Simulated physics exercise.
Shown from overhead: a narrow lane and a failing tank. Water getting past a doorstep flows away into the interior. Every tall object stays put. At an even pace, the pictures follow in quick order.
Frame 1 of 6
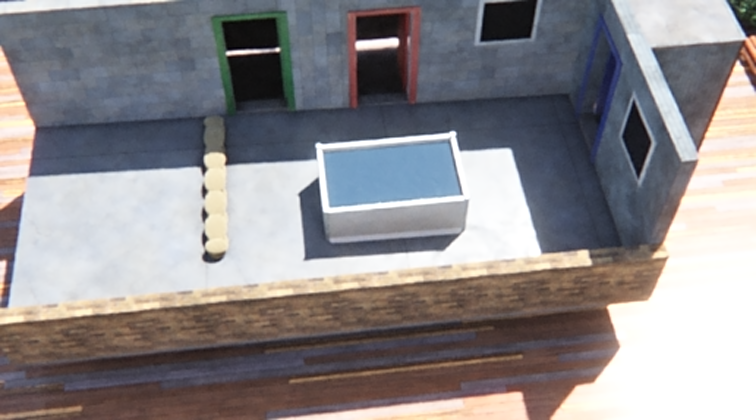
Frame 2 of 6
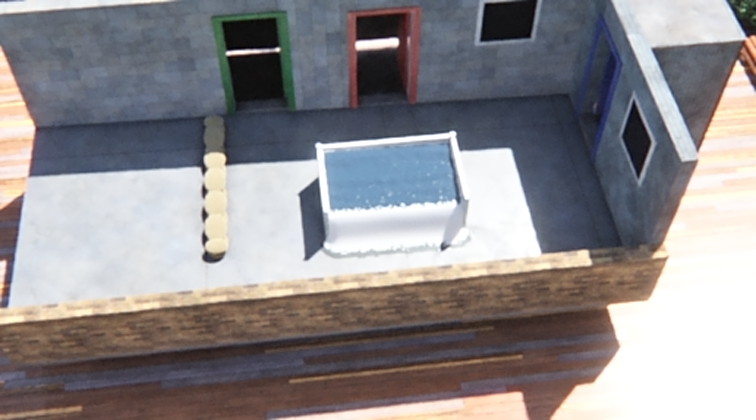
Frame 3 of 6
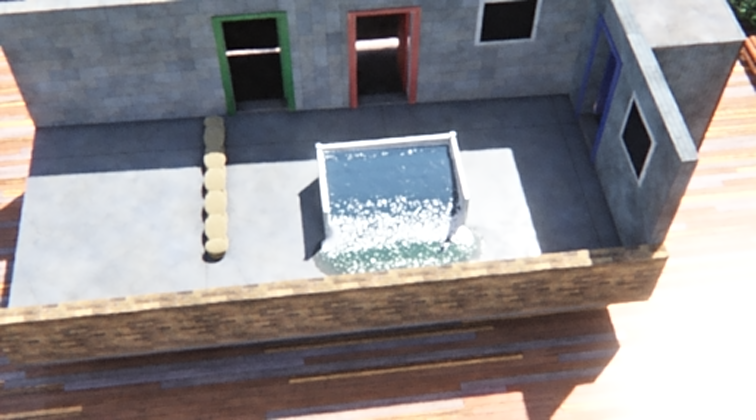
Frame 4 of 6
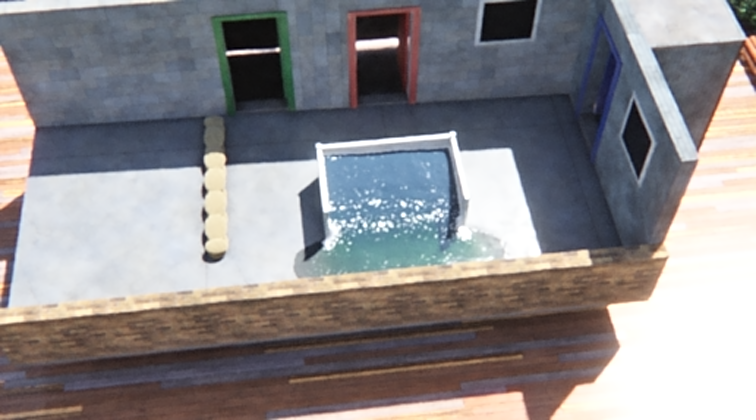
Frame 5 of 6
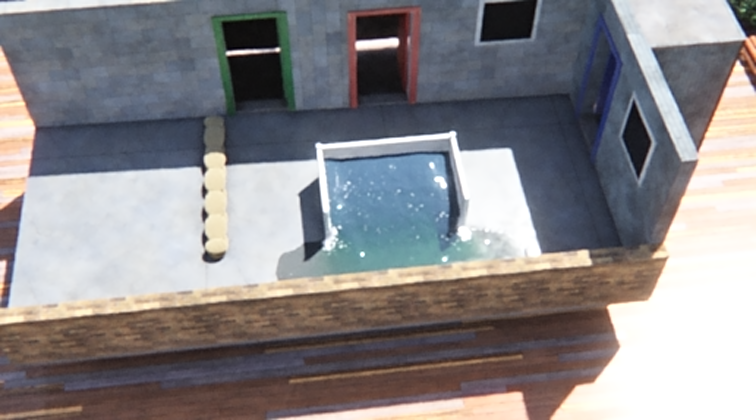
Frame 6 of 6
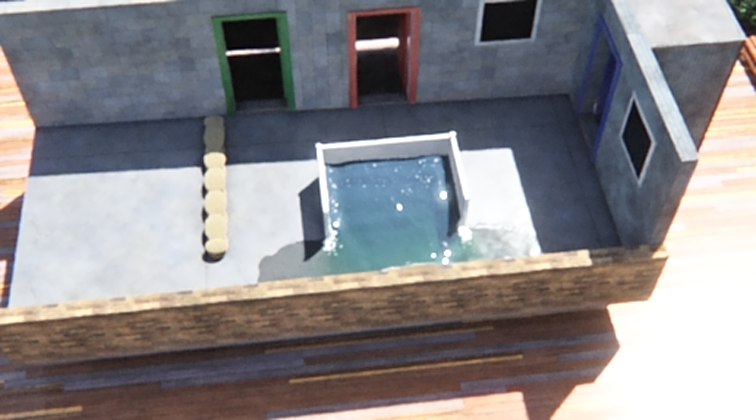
Water pours from the front of a white-walled tank and spreads across the grey floor.
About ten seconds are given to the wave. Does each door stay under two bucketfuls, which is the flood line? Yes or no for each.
Green door - yes, stays under; blue door - yes, stays under; red door - no, it floods.
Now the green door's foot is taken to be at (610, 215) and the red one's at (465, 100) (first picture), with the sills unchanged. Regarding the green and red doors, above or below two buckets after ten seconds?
Note: Green lets too much through; red lets too much through.
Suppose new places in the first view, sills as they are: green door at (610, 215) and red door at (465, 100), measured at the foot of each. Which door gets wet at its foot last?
It's the red door.
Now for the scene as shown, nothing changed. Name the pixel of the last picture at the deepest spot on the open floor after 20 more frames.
Roughly (567, 100).
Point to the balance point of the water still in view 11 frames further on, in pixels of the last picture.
I reckon somewhere around (415, 250).
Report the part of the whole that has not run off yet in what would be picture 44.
My estimate is some 90 percent.
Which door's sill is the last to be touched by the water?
Result: The red one.
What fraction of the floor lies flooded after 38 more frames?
That should be about 70 %.
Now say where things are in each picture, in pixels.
The water tank at (391, 175) is whole and still, in the first picture.
Water pours out at (396, 223) and has run to (324, 244), in the second picture.
The front is at (476, 254), out from the gap at (396, 225), in the third picture.
The front is at a hidden place, out from the gap at (396, 226), in the fourth picture.
The front is at a hidden place, out from the gap at (396, 226), in the fifth picture.
The front is at a hidden place, out from the gap at (396, 227), in the sixth picture.
A moment on, water covers 20 % of the floor; the green door not reached, the blue door not reached, the red door not reached.
Next, water covers 40 % of the floor; the green door not reached, the blue door not reached, the red door not reached.
Then, water covers 60 % of the floor; the green door wet at the sill, nothing in, the blue door wet at the sill, nothing in, the red door not reached.
Later, water covers 70 % of the floor; the green door under two buckets in, the blue door wet at the sill, nothing in, the red door under two buckets in.
In the end, water covers 65 % of the floor; the green door under two buckets in, the blue door wet at the sill, nothing in, the red door over two buckets in.
